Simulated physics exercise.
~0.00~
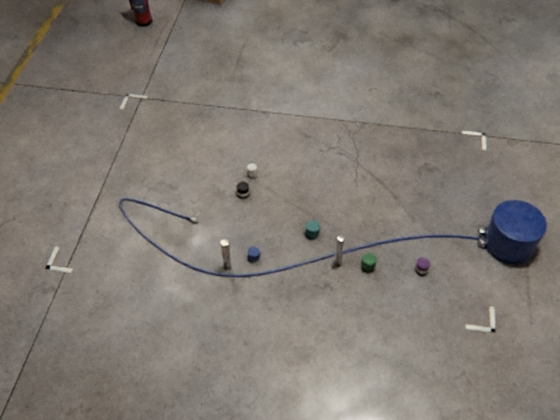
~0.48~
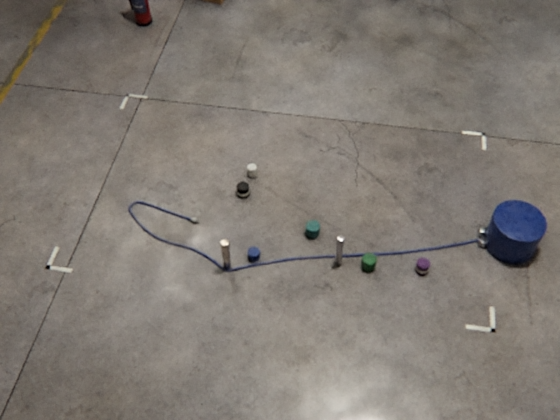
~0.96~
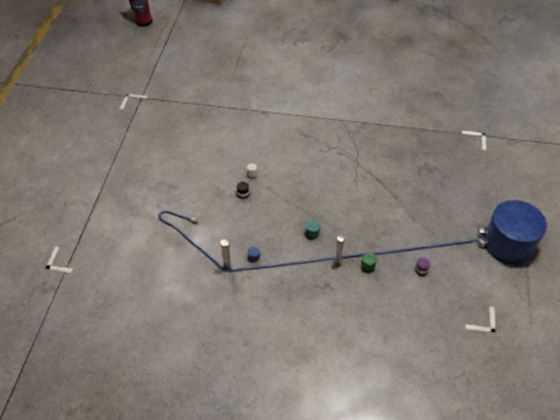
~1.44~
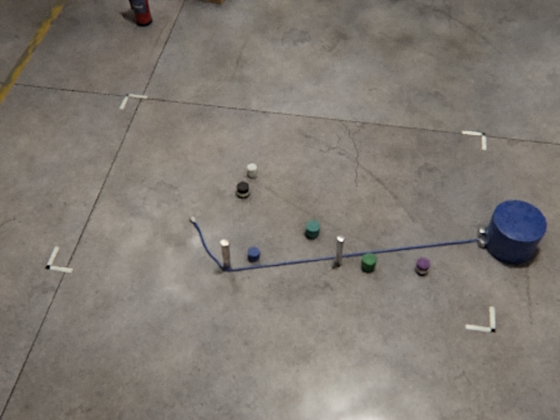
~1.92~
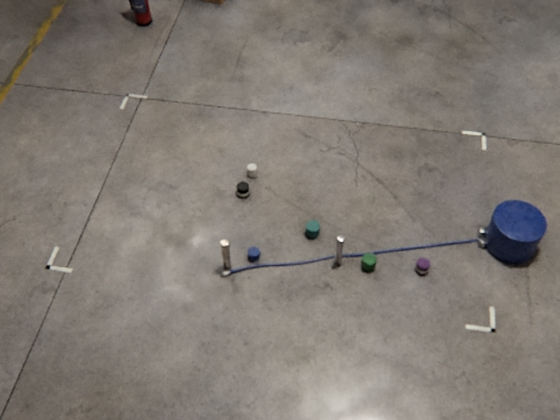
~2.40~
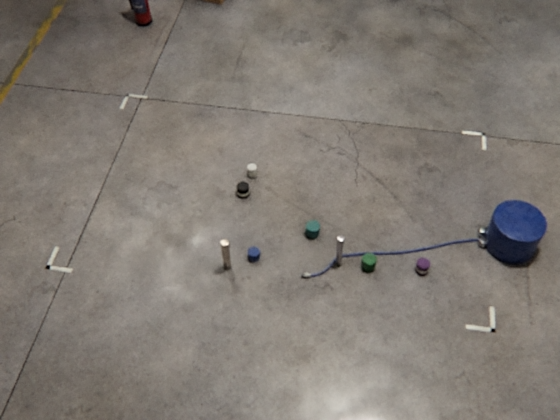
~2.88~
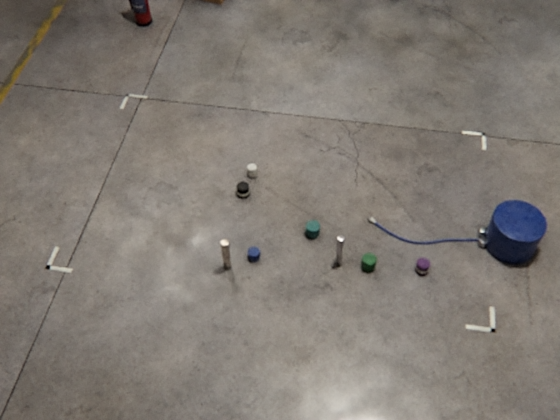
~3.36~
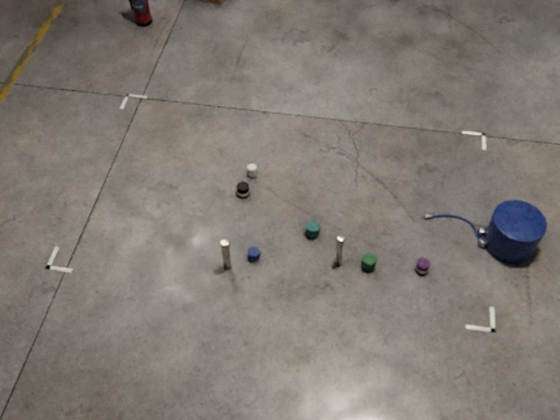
We see a blue lead stretched across a concrete floor past two upright posts and six small containers, steadily drawing rightward toward a blue drum until only a short piece sticks out beside it, while the containers stay in place.
